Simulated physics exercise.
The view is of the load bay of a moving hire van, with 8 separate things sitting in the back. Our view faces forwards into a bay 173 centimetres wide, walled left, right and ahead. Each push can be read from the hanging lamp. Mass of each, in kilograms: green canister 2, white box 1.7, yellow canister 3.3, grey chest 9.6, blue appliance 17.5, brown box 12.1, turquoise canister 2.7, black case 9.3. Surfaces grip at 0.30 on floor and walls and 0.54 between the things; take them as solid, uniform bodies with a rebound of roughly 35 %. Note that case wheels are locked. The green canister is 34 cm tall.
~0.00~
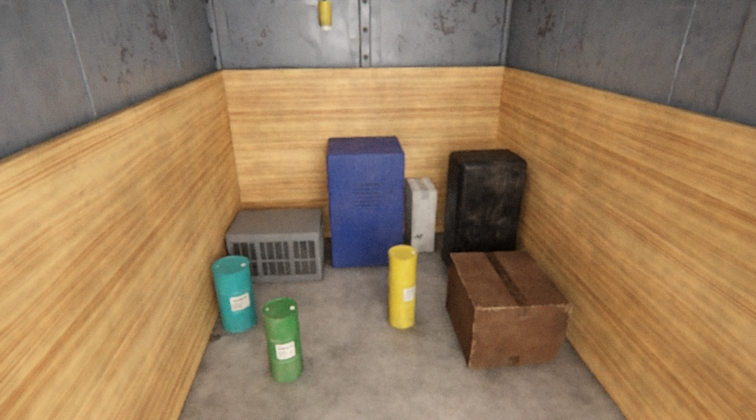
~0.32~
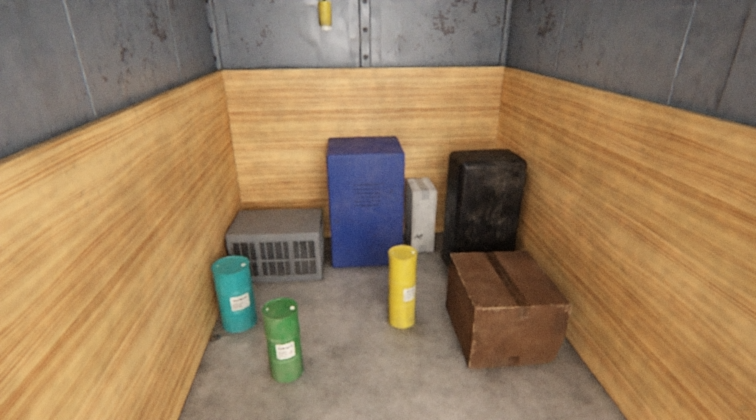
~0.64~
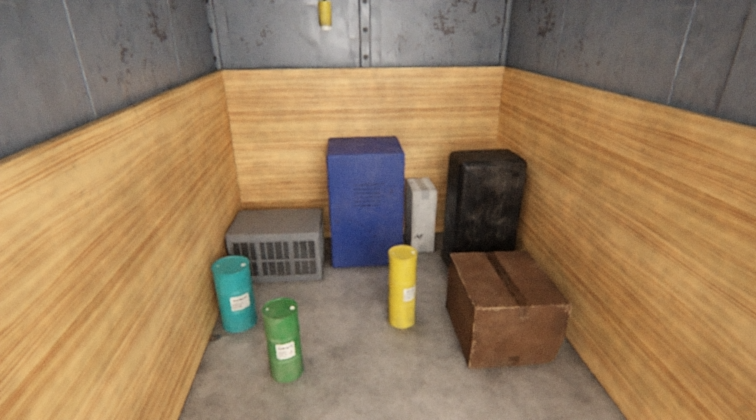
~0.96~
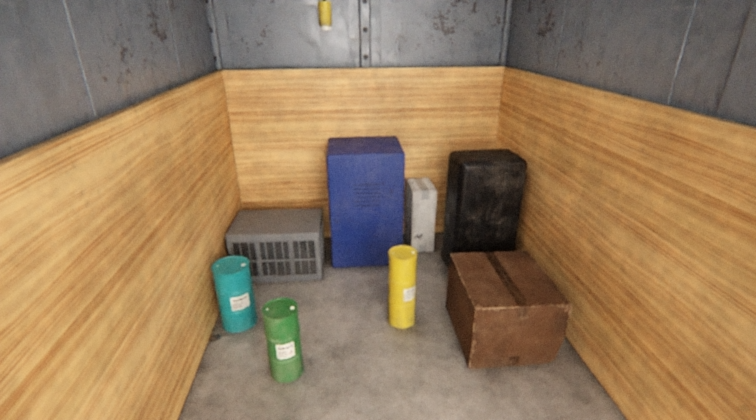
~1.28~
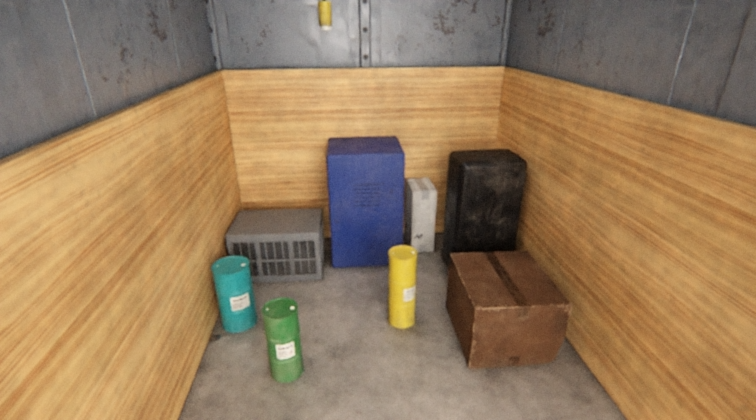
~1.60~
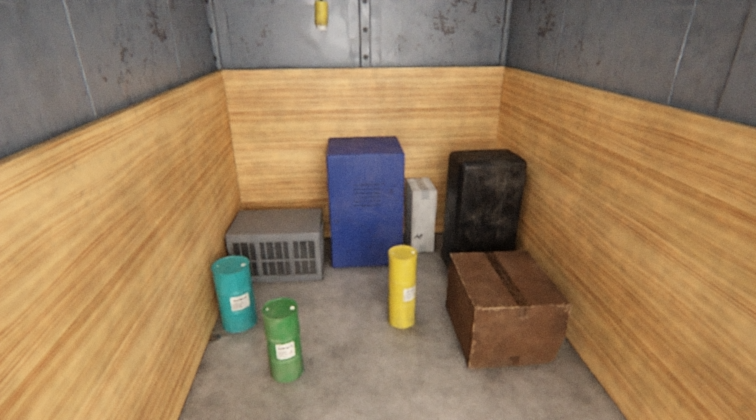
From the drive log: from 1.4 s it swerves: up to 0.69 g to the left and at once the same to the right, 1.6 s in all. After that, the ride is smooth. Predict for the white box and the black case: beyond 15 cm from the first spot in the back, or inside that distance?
White box - beyond, black case - inside.
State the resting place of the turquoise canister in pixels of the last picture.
It finishes around (311, 290).
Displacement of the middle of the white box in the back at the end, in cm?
About 32 cm.
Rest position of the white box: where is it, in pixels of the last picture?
End position: Roughly (466, 213).
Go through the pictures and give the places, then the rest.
In the first frame, smooth; white box (420, 215); black case (481, 214).
In the second frame, load feels 0.14 g jolt; grey chest (280, 244); blue appliance (365, 201).
In the third frame, smooth; brown box (501, 305); turquoise canister (235, 294).
In the fourth frame, smooth; green canister (284, 340); yellow canister (402, 287).
In the fifth frame, smooth; grey chest (280, 244); blue appliance (365, 201).
In the sixth frame, load feels 0.34 g left; white box (420, 215); black case (481, 214).
Around 2.20 s, smooth; black case shifted 34 cm near (426, 216); white box shifted 15 cm near (398, 216); yellow canister at 5° to upright.
Around 2.80 s, load feels 0.35 g right; black case shifted 15 cm near (457, 215); white box shifted 5 cm near (427, 215); yellow canister at 44° to upright.
Finally (3.7 s), on their side or leaning hard in the back, yellow canister; not toppled but over 15 cm from the start, white box, grey chest, blue appliance and turquoise canister; the other 3 still in place (within 15 cm). In the last view, white box near (466, 213), black case near (489, 214).
